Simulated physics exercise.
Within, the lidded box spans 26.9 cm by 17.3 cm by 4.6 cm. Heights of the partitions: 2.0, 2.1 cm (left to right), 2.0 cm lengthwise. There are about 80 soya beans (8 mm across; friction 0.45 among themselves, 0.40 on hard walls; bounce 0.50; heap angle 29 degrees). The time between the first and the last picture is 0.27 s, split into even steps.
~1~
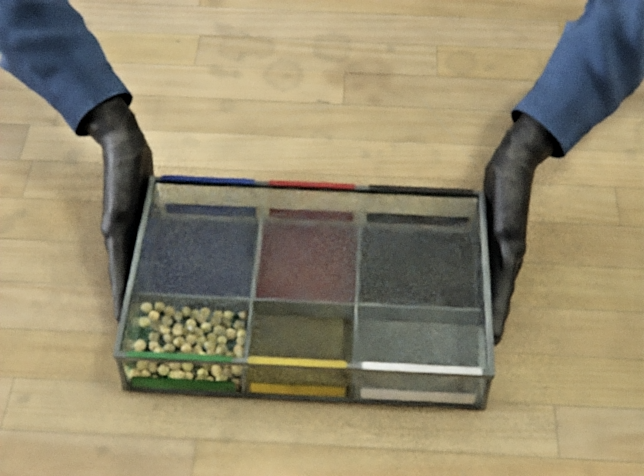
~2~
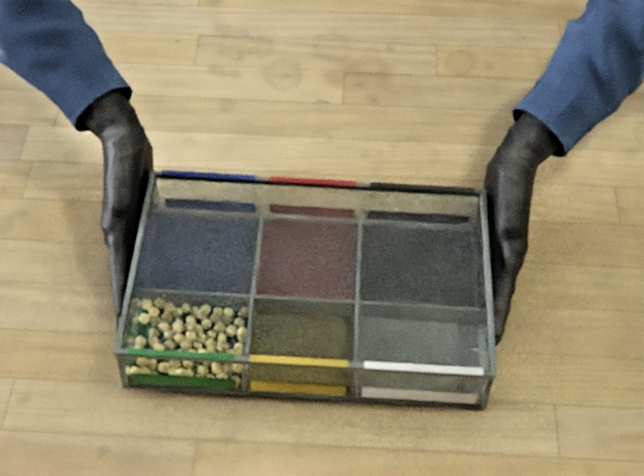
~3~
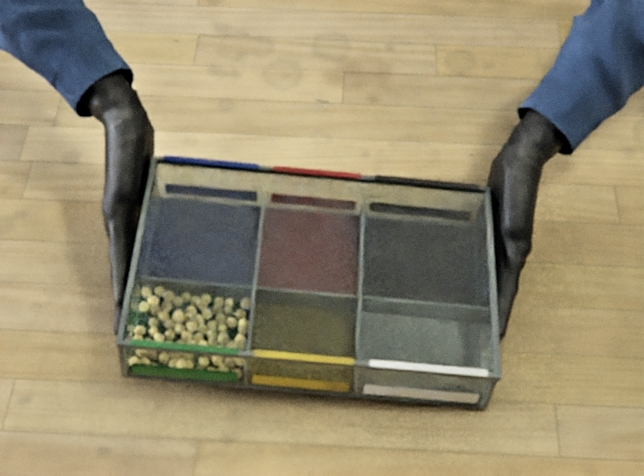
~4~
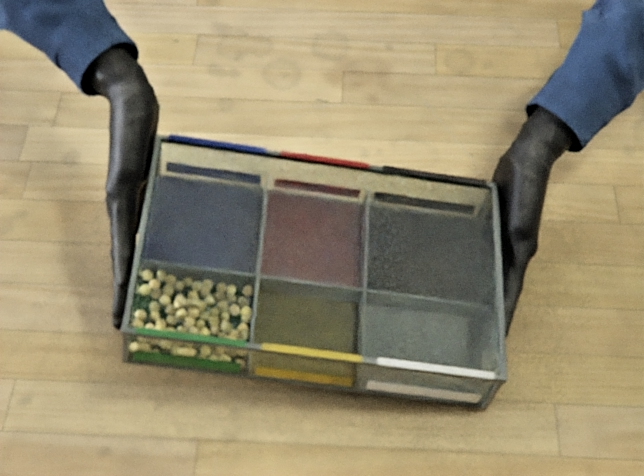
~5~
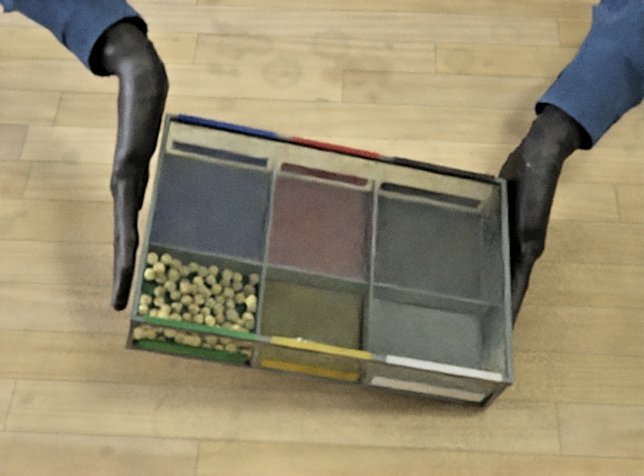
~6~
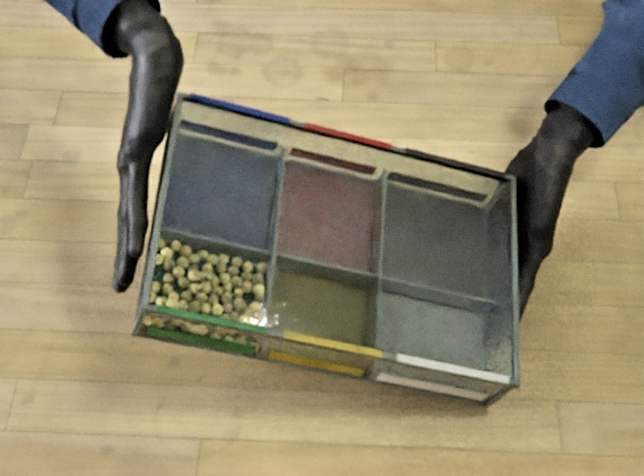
A clear box rests level between two dark hands in blue sleeves, seen from above and in front over a pale wooden floor. Its six compartments are edged blue, red and black behind, green, yellow and white in front, with pale soya beans only in the green one at front left. The left side rises steadily, leaving the right front corner lowest, while the beans stay in their compartment and the view stays still.
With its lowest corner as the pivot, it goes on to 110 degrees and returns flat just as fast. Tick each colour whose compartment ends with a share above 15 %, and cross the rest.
Outcome: Red: Does not qualify, blue: Does not qualify, green: Does not qualify, yellow: Does not qualify, white: Qualifies, black: Does not qualify.
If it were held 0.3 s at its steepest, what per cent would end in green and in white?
Green keeps 0% and white keeps 100%.
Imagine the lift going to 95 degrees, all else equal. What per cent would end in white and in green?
In per cent, white 80 and green 5.
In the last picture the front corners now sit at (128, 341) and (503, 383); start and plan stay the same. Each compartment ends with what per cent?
By the end red holds 0%, blue holds 0%, green holds 5%, yellow holds 25%, white holds 70% and black holds 0%.
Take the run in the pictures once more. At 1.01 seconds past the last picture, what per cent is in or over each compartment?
You'd see red at 0, blue at 0, green at 20, yellow at 55, white at 25 and black at 0 per cent.
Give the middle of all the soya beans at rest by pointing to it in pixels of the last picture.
Once everything settles, the centre is around (455, 375).
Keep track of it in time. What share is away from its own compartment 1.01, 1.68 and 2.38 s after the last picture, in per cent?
About 80, 100, 100.
Then, 1.01 s after the last picture, tilt 110 degrees; green 20 %, yellow 55 %, white 25 %.
Then, 1.68 s after the last picture, tilt 48 degrees; white 95 %.
Then, 2.38 s after the last picture, tilt 0 degrees; white 95 %.
In the end, red 0 %, blue 0 %, green 0 %, yellow 5 %, white 95 %, black 0 %.
